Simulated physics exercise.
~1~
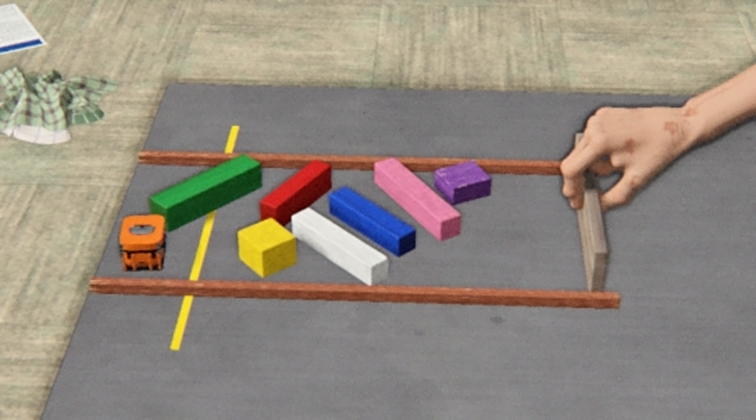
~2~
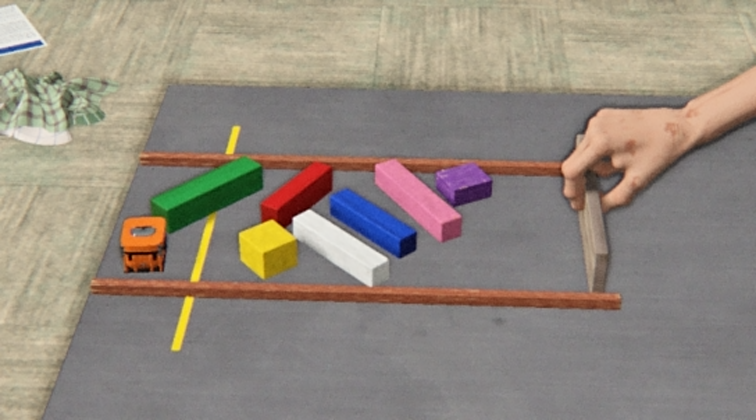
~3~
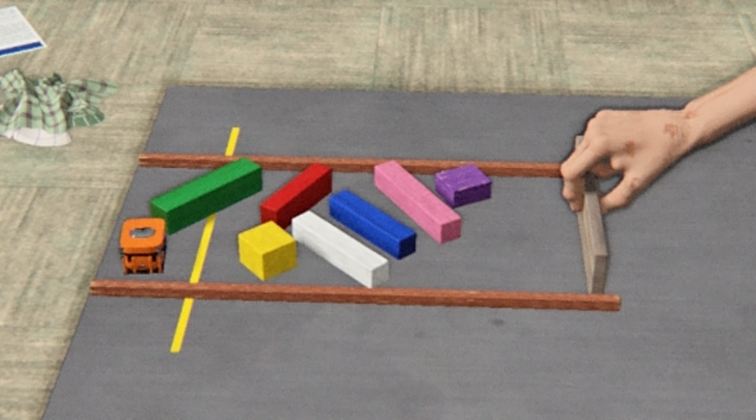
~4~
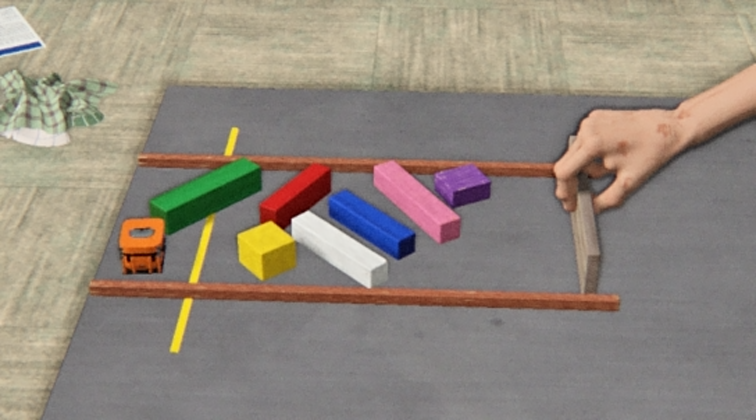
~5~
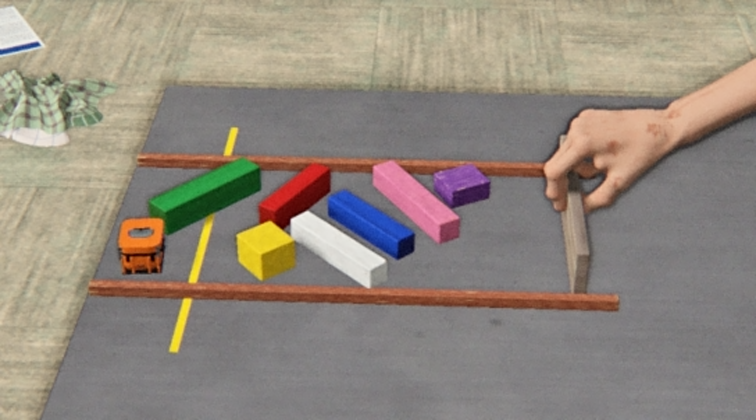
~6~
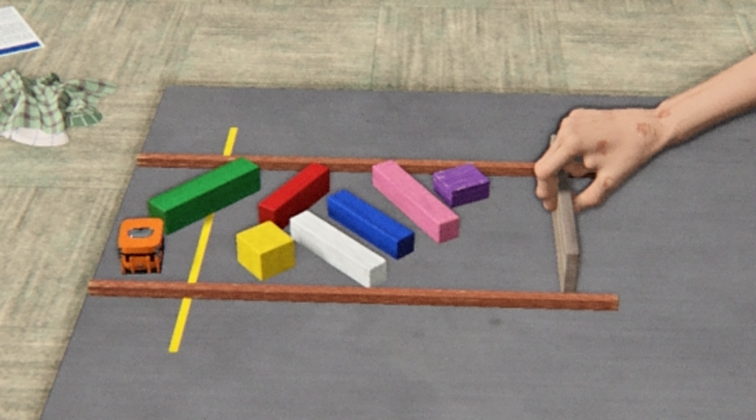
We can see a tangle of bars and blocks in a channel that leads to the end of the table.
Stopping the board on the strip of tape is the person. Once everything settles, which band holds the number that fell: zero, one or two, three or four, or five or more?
Turns out one or two get pushed past the edge and drop.
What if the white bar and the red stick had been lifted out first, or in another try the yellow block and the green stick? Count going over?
The count is 0 in one try and 0 in the other, in that order.
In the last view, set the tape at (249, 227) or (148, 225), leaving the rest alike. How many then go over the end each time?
In the first try the count is 0, and in the second it is 7.
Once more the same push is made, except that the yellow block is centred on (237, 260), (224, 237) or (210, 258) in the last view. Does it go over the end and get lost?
In turn: Stays put, stays put, stays put.
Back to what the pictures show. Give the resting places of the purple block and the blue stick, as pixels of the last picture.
Roughly at (199, 171) and at (167, 225), in that order.
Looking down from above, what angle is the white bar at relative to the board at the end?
About 30 degrees.
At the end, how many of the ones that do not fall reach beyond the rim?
The tally is 1.
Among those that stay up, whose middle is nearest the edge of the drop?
That's the red stick.
Soon after, none off yet; orange case at rest near (142, 246); green stick at rest near (206, 195); yellow block at rest near (266, 251).
After that, none off yet; orange case at rest near (142, 246); green stick moving near (193, 193); yellow block displaced about its own width near (237, 254).
In the end, the number that fall off is one or two; gone, green stick and orange case.
